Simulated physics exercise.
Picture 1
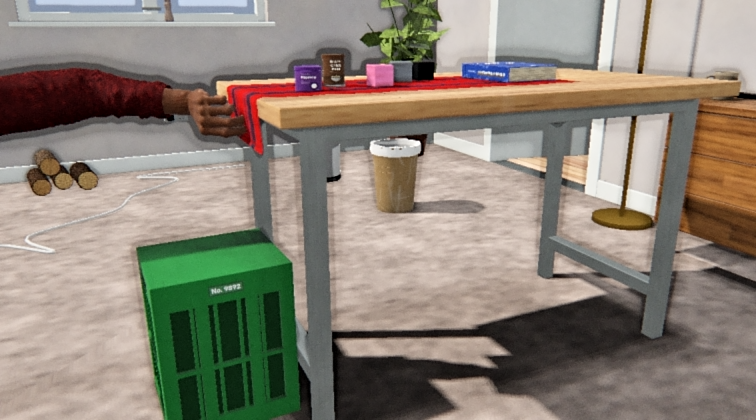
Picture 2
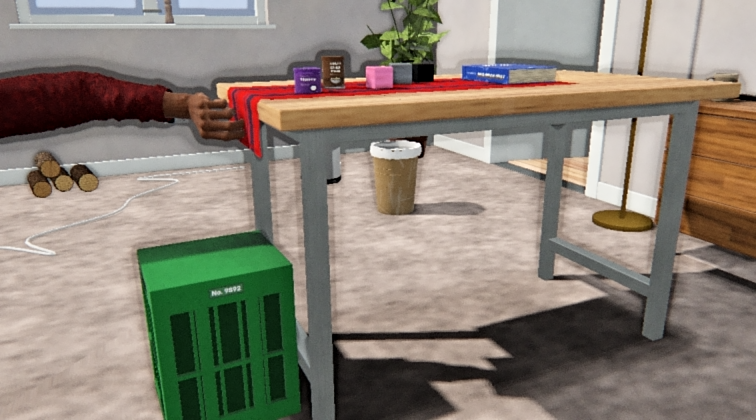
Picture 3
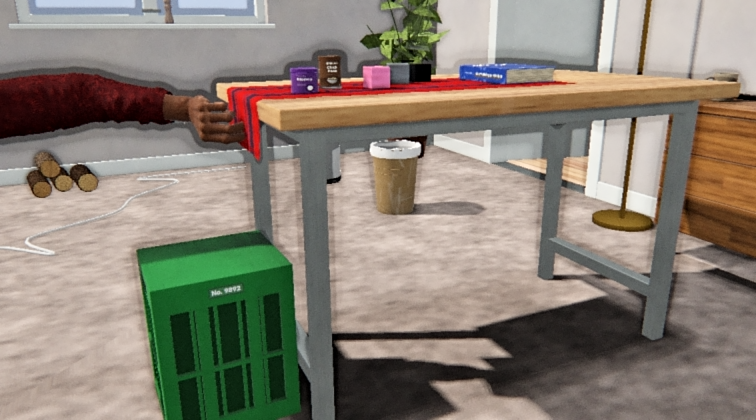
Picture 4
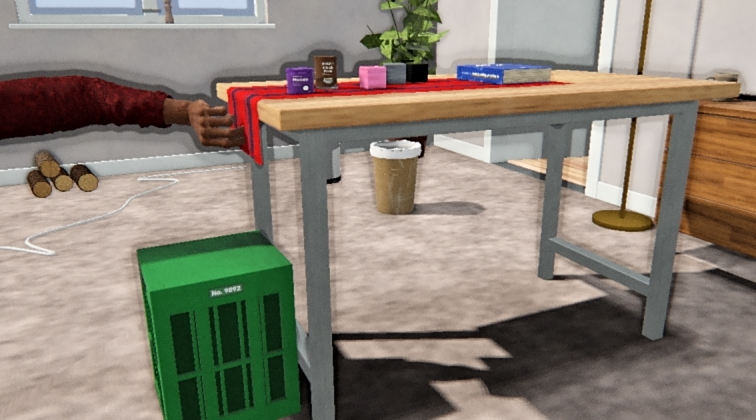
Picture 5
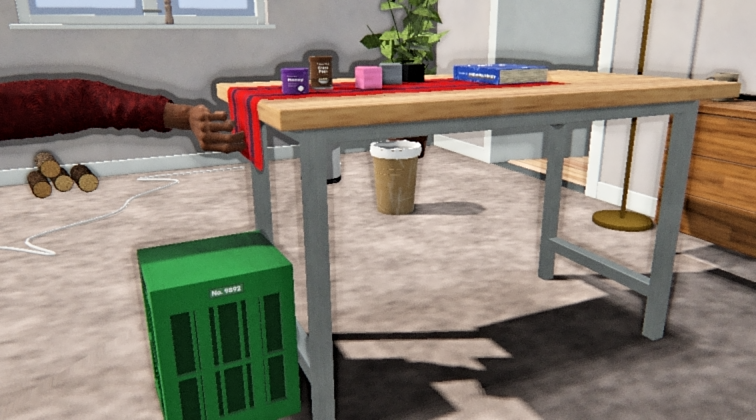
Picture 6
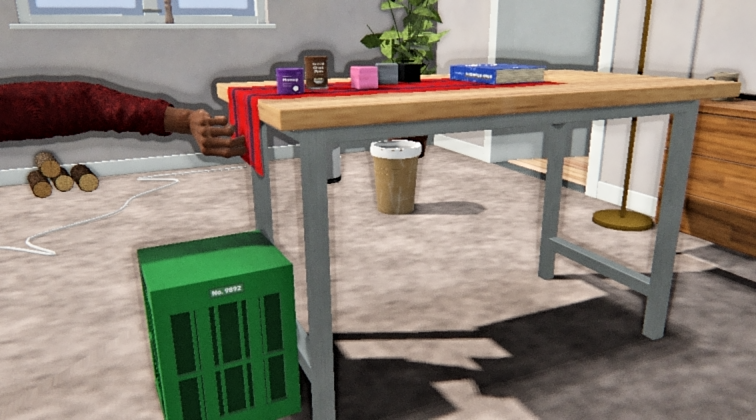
In this clip, a dark-red-sleeved arm reaches in from the left, its hand at a red runner's hanging end, which slips slightly lower above a green crate as the small items and blue book on the table shift slightly left.
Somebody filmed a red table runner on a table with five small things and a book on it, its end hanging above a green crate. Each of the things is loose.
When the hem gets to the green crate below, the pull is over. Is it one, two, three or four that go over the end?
The number that falls is two.
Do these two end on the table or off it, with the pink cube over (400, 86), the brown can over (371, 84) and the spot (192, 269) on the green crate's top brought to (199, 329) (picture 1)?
The pink cube? Lost. The brown can? Lost.
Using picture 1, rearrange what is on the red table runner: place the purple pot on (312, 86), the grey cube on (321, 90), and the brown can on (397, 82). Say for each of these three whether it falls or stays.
The purple pot would end up off, the grey cube would end up off, the brown can would stay in place.
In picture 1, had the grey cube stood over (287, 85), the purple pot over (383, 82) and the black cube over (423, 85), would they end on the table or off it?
Grey cube dropped, purple pot kept, black cube kept.
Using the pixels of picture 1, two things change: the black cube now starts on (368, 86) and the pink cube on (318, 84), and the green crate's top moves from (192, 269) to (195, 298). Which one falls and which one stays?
The black cube tumbles off; the pink cube drops off.
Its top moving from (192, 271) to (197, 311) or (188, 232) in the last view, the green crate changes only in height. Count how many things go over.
The numbers are 3 and 1.
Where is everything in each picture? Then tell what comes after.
The first frame shows hem (263, 154); purple pot (308, 66); brown can (333, 54); pink cube (380, 65); grey cube (401, 62); black cube (423, 62); top of the crate (192, 269).
The second frame shows hem (262, 158); purple pot (307, 68).
The third frame shows hem (260, 161); brown can (330, 56).
The fourth frame shows hem (263, 165); pink cube (373, 67); top of the crate (192, 270).
The fifth frame shows hem (262, 171); grey cube (391, 64).
The sixth frame shows hem (263, 176); purple pot (290, 69); brown can (316, 56); pink cube (364, 67); grey cube (387, 64); black cube (409, 64).
Soon after, hem near (247, 208); purple pot gone.
After that, hem on the crate; purple pot and brown can gone.
In the end, hem on the crate; purple pot and brown can gone. The table loses two.
